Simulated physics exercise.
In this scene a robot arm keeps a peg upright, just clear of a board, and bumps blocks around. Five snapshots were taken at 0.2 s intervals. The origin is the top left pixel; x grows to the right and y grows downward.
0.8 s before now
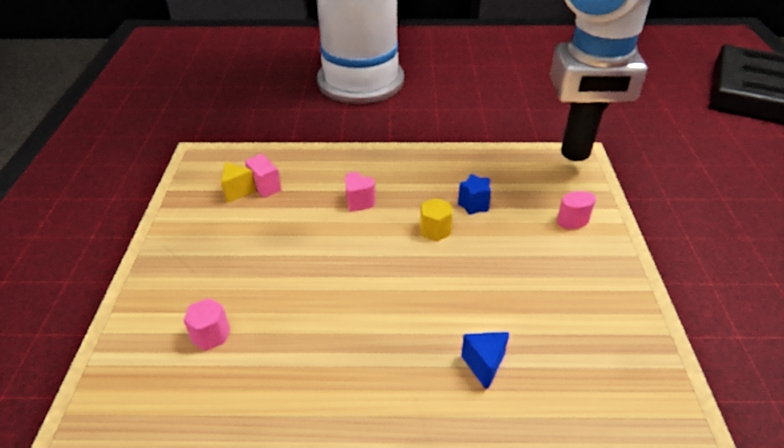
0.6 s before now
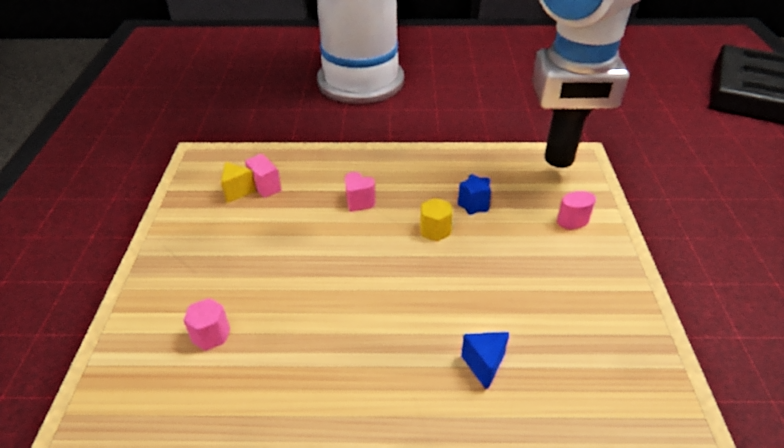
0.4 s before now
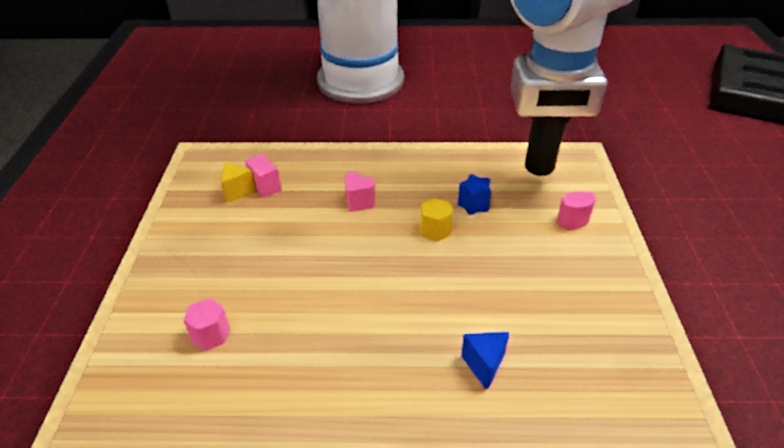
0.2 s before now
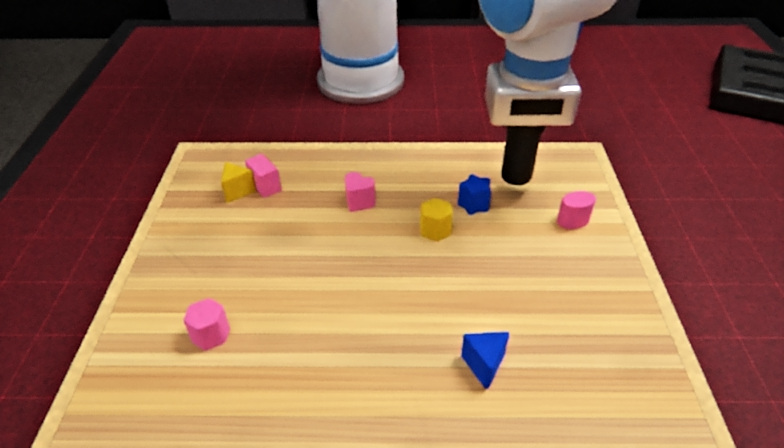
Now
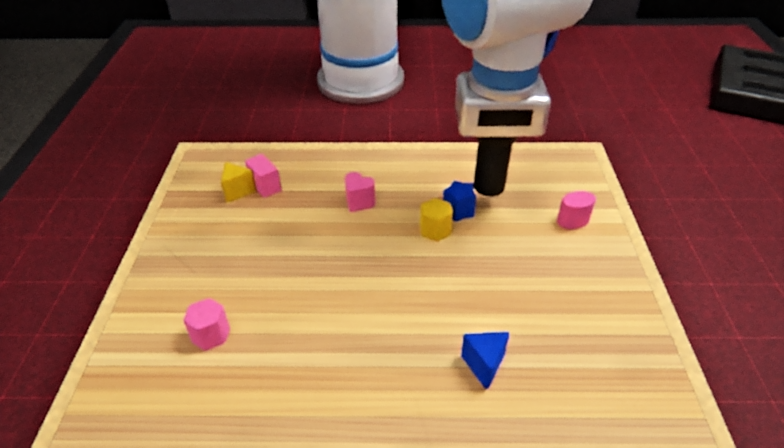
A robot arm's black peg moves left along a wooden board's far edge, then nudges a blue star-shaped block toward a yellow one.
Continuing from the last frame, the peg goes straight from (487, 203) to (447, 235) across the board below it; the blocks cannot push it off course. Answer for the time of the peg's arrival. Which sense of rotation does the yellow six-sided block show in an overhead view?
From overhead, the rotation is counterclockwise.
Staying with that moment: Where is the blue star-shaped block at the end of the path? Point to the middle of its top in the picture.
I'd say the blue star-shaped block ends with its top centre at (422, 203).
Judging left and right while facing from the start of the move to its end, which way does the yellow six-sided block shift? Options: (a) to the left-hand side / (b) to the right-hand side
It's b.
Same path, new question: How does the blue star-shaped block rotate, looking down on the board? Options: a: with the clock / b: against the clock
a.
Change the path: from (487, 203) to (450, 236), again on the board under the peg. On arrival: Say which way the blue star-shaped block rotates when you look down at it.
Seen from overhead, it turns clockwise.
On the path given first. Halfway along, peg (469, 204); yellow six-sided block (421, 215); blue star-shaped block (441, 198).
At the end, peg (448, 219); yellow six-sided block (400, 220), turned 30° anticlockwise; blue star-shaped block (422, 203), turned 30° clockwise.
